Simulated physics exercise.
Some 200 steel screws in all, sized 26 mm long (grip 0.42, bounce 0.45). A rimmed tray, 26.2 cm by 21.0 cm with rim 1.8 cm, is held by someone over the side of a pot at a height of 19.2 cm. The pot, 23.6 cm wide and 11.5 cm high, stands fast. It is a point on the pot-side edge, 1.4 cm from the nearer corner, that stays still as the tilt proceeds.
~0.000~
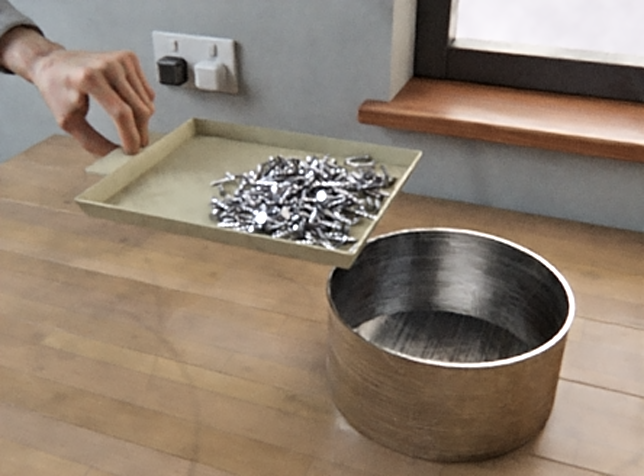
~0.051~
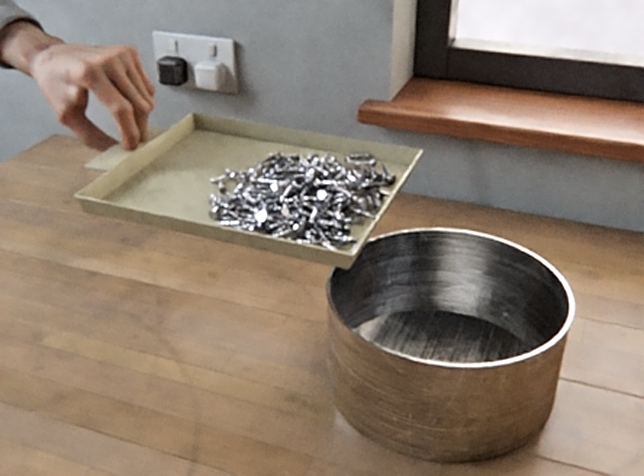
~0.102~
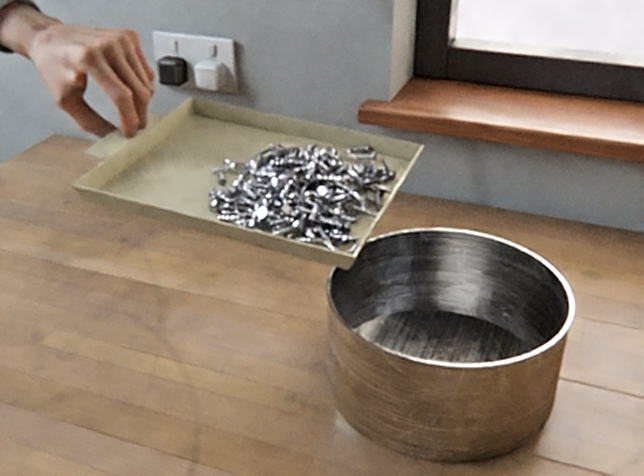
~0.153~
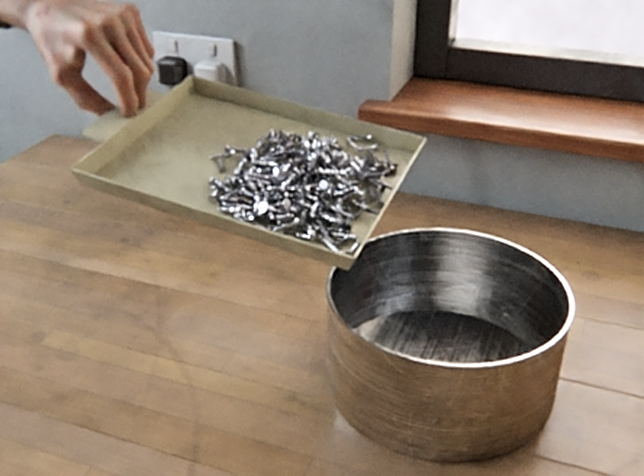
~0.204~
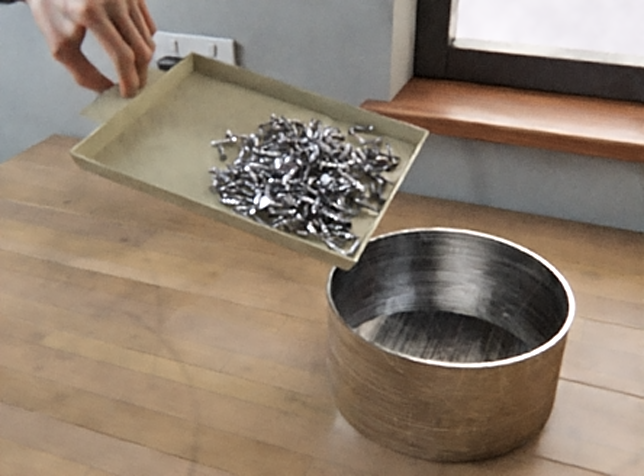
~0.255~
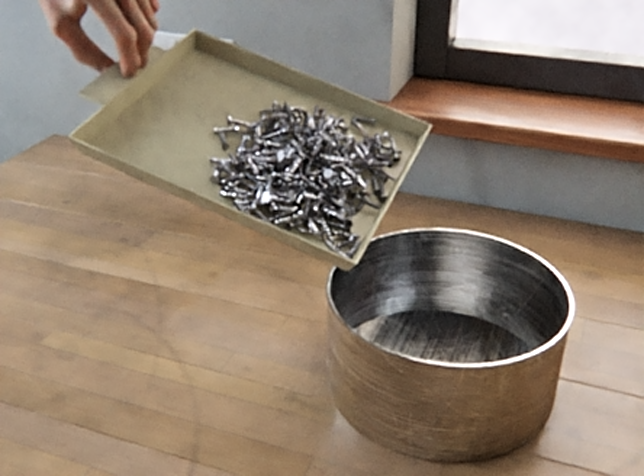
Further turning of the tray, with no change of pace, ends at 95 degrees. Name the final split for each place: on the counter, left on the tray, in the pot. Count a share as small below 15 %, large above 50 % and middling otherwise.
Counter: Large. Tray: Small. Pot: Middling.
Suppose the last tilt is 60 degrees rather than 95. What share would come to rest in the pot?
20 %.
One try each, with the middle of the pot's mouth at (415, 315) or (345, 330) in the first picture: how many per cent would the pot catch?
Around 95 per cent, then around 100 per cent.
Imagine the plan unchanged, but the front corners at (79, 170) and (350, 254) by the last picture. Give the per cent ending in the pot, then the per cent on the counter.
Split: Pot = 5, counter = 95.
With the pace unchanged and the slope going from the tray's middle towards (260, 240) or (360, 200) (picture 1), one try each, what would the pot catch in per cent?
Estimate: Some 0 % and some 100 % respectively.
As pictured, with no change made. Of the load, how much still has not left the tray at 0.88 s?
About 65% of the load.
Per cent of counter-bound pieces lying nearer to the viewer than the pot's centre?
100 %.
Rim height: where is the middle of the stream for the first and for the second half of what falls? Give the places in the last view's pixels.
Around (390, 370), then (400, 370).
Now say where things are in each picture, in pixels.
The first frame shows tray tilt 0 degrees, front corners at (83, 197) and (348, 249); middle of the pieces at (303, 198); pot at (448, 288).
The second frame shows tray tilt 1 degrees, front corners at (83, 194) and (349, 250); middle of the pieces at (303, 196).
The third frame shows tray tilt 4 degrees, front corners at (81, 183) and (349, 251), lowest corner right front; middle of the pieces at (303, 191).
The fourth frame shows tray tilt 9 degrees, front corners at (80, 167) and (350, 252), lowest corner right front; middle of the pieces at (304, 183).
The fifth frame shows tray tilt 14 degrees, front corners at (78, 151) and (351, 254), lowest corner right front; middle of the pieces at (306, 175).
The sixth frame shows tray tilt 19 degrees, front corners at (78, 136) and (352, 256), lowest corner right front; middle of the pieces at (308, 168); pot at (448, 288). The tray's pace is about 100 degrees a second.
Then, at 0.63 s, tilt 56 degrees; the tray holds 100 %, the pot 0 %.
After 0.88 s, tilt 80 degrees; the tray holds 65 %, the pot 5 %.
Then, at 1.24 s, tilt 95 degrees; the tray holds 0 %, the pot 25 %.
At rest (2.1 s), counter 75 %, tray 0 %, pot 25 %.
